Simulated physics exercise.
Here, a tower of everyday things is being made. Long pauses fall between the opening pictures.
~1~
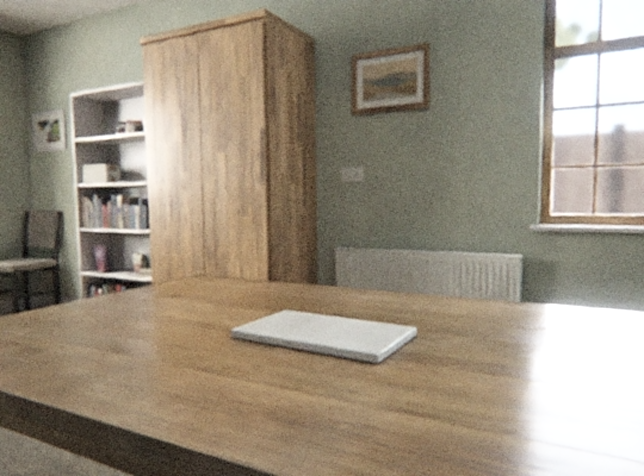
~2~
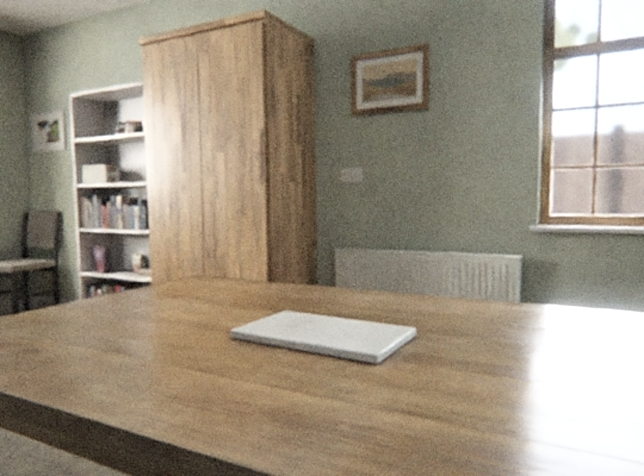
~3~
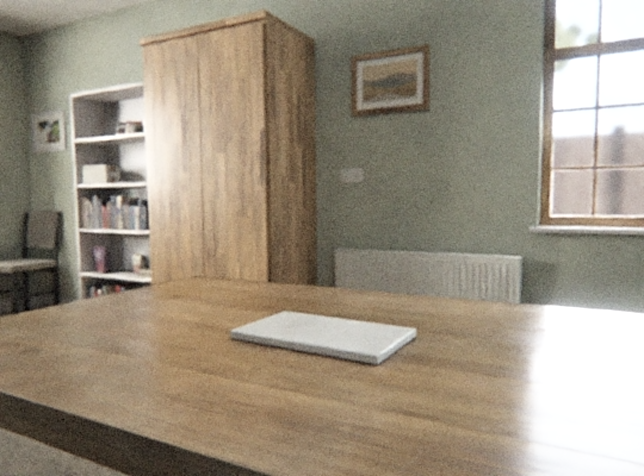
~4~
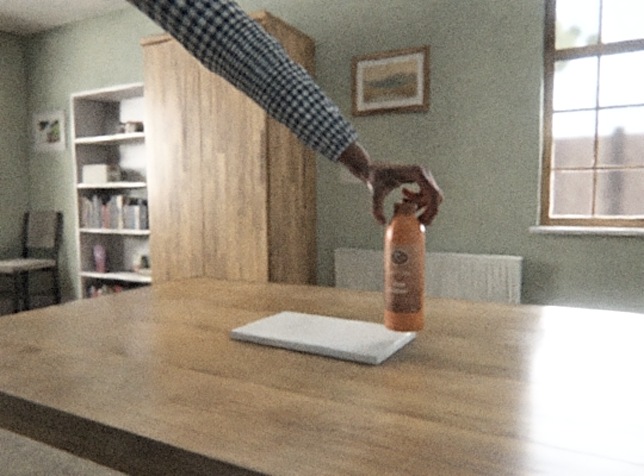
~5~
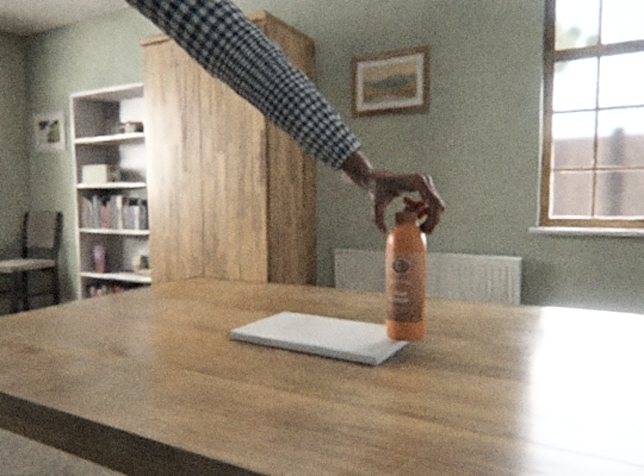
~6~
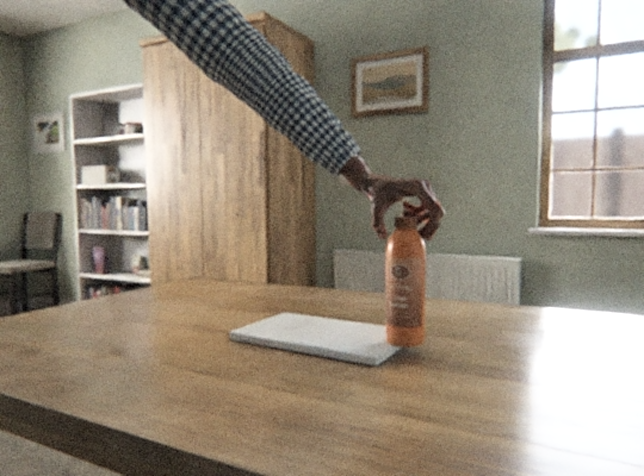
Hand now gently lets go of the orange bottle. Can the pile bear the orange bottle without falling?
No, it falls.
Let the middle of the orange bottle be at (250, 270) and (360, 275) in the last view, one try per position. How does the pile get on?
Well, the first time it falls over, and the second time it stays steady.
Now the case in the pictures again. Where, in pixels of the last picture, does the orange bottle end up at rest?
The object finishes somewhere near (501, 346).
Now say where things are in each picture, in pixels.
In the first frame, the last thing is not in view yet; white tray (324, 333).
In the second frame, the last thing is not in view yet; white tray (323, 333).
In the third frame, the last thing is not in view yet; white tray (323, 334).
In the fourth frame, still above its spot; orange bottle (405, 266); white tray (323, 334).
In the fifth frame, still above its spot; orange bottle (406, 275); white tray (323, 334).
In the sixth frame, set down, still held; orange bottle (405, 280); white tray (322, 335).
Then, 0.40 s after the last picture, orange bottle tipped 33° from how it was near (440, 293).
Then, 0.50 s after the last picture, orange bottle now fallen.
Then, 0.60 s after the last picture, things are still on the move.
At rest, fallen, orange bottle; white tray in place. Seen from the same camera at the end, orange bottle near (501, 346). The pile loses its balance.
